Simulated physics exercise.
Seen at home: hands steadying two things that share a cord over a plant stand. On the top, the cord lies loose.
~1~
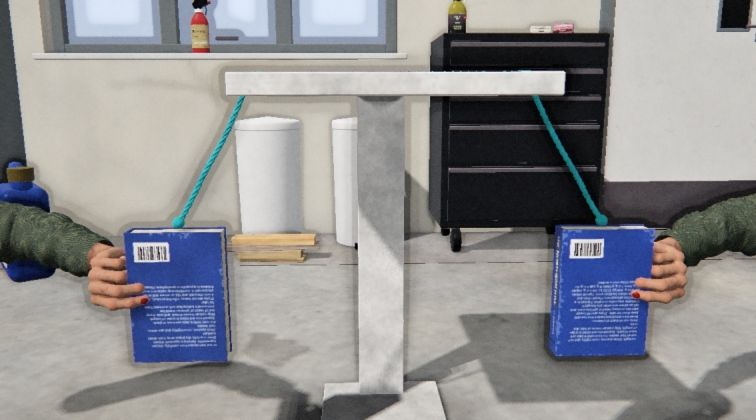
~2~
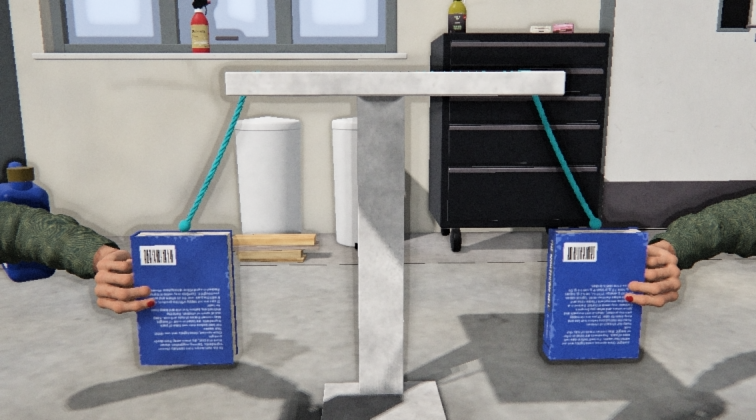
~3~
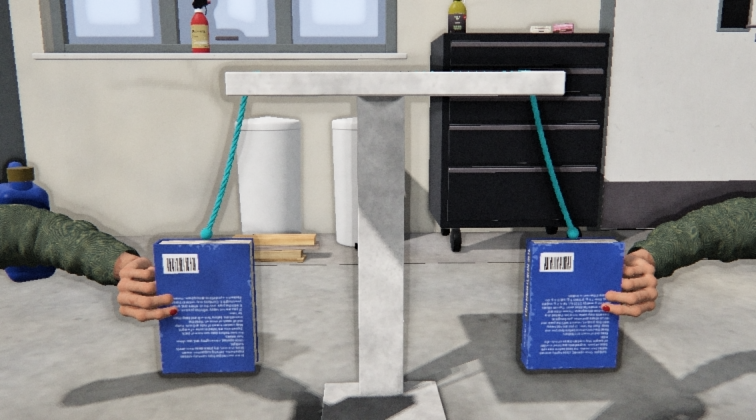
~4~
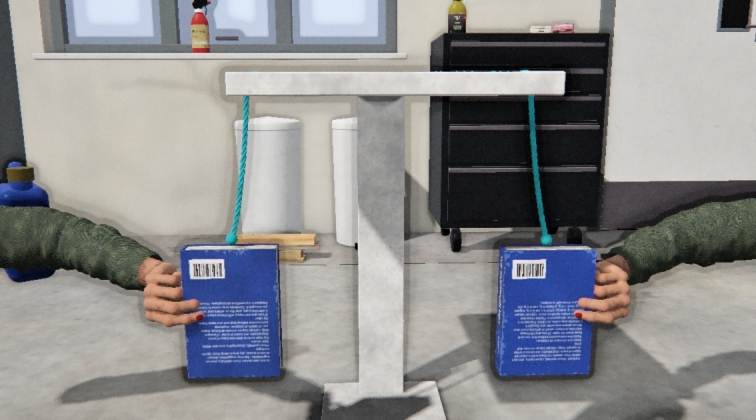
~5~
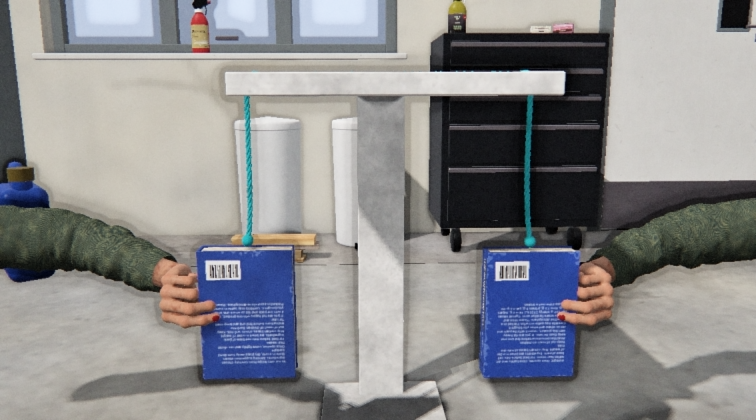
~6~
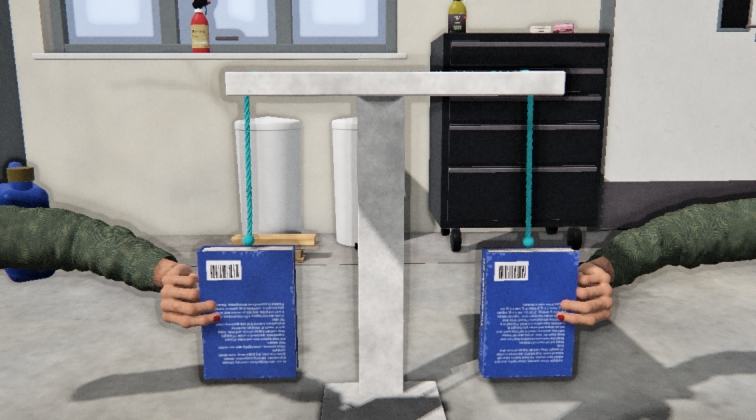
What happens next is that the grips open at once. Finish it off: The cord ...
The cord stays at rest.
Then, 0.46 s past the final frame, left book at the same height near (258, 313); right book at the same height near (519, 312).
Then, 1.12 s past the final frame, left book at the same height near (252, 314); right book at the same height near (525, 312).
When it is over, left book at the same height near (261, 313); right book at the same height near (516, 312). The cord keeps its balance.
